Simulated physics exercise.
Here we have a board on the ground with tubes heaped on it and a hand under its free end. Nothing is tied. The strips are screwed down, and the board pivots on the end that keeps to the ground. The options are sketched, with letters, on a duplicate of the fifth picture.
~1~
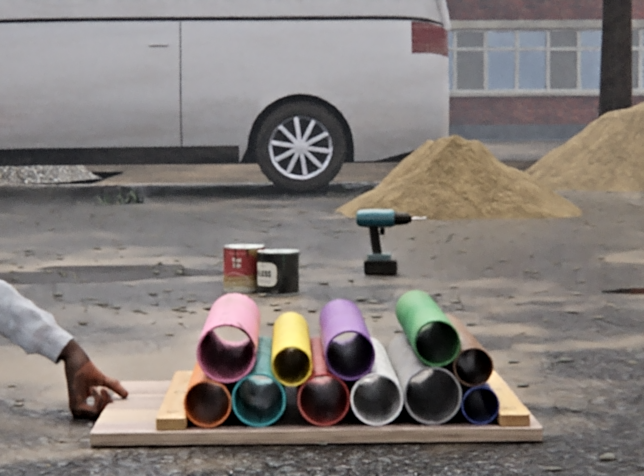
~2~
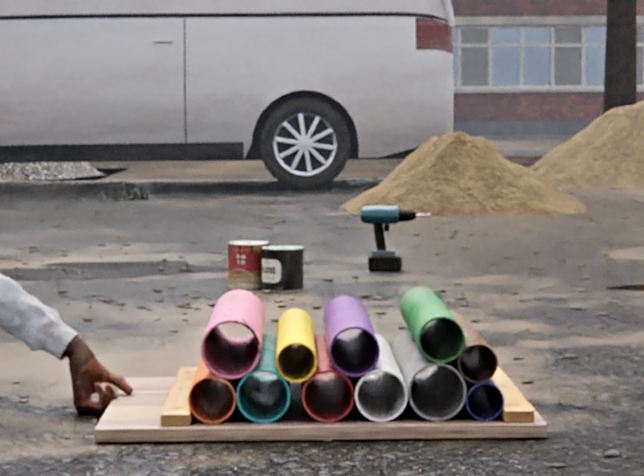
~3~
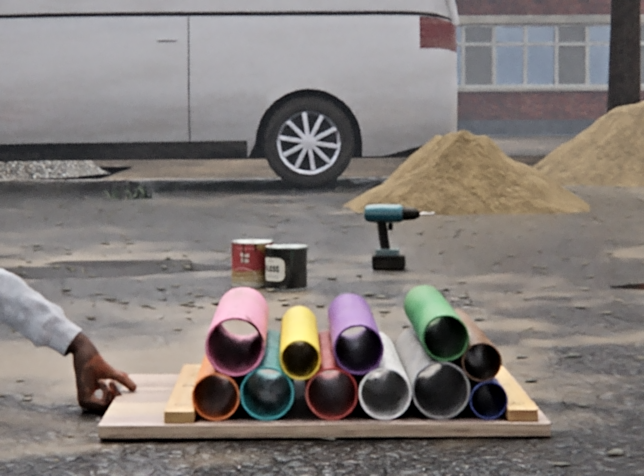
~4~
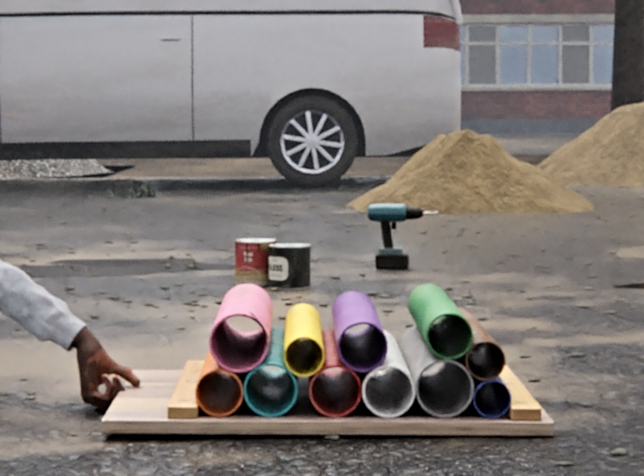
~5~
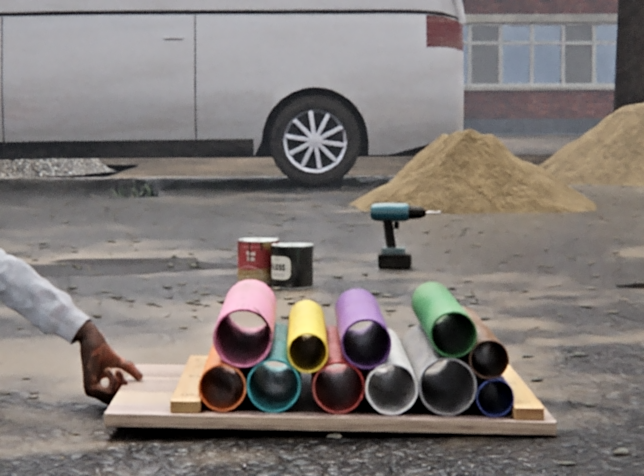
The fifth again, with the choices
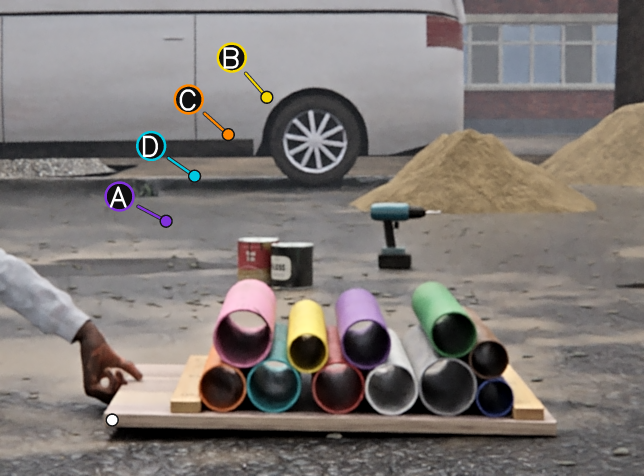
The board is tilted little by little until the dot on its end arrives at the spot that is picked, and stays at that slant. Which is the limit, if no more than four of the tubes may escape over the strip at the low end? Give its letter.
Mark A is as high as it can go.
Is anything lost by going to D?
At D: Yes.
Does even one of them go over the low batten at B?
At B: Yes.
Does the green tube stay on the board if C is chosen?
No, with C.
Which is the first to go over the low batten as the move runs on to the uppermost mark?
First is the brown one.
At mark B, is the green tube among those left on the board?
No, with B.
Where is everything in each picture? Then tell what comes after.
Board (314, 403); orange tube (207, 404); turquoise tube (259, 399), in the first frame.
Turquoise tube (263, 396); red tube (328, 396), in the second frame.
Board (322, 397); orange tube (216, 397); turquoise tube (267, 393); purple tube (359, 349), in the third frame.
Board (325, 394); orange tube (219, 393); turquoise tube (270, 390); brown tube (485, 360), in the fourth frame.
Board (328, 391); orange tube (222, 387); turquoise tube (274, 386), in the fifth frame.
On the marked copy, A at (166, 221); B at (267, 97); C at (228, 134); D at (195, 176); the white dot at (112, 420).
Following A. Soon after the start, board at 17°.
Later, board at 28°.
In the end, board at 28°, two over the low batten (brown, green).
As for the rest, B eleven over the low batten; C eleven over the low batten; D five over the low batten.
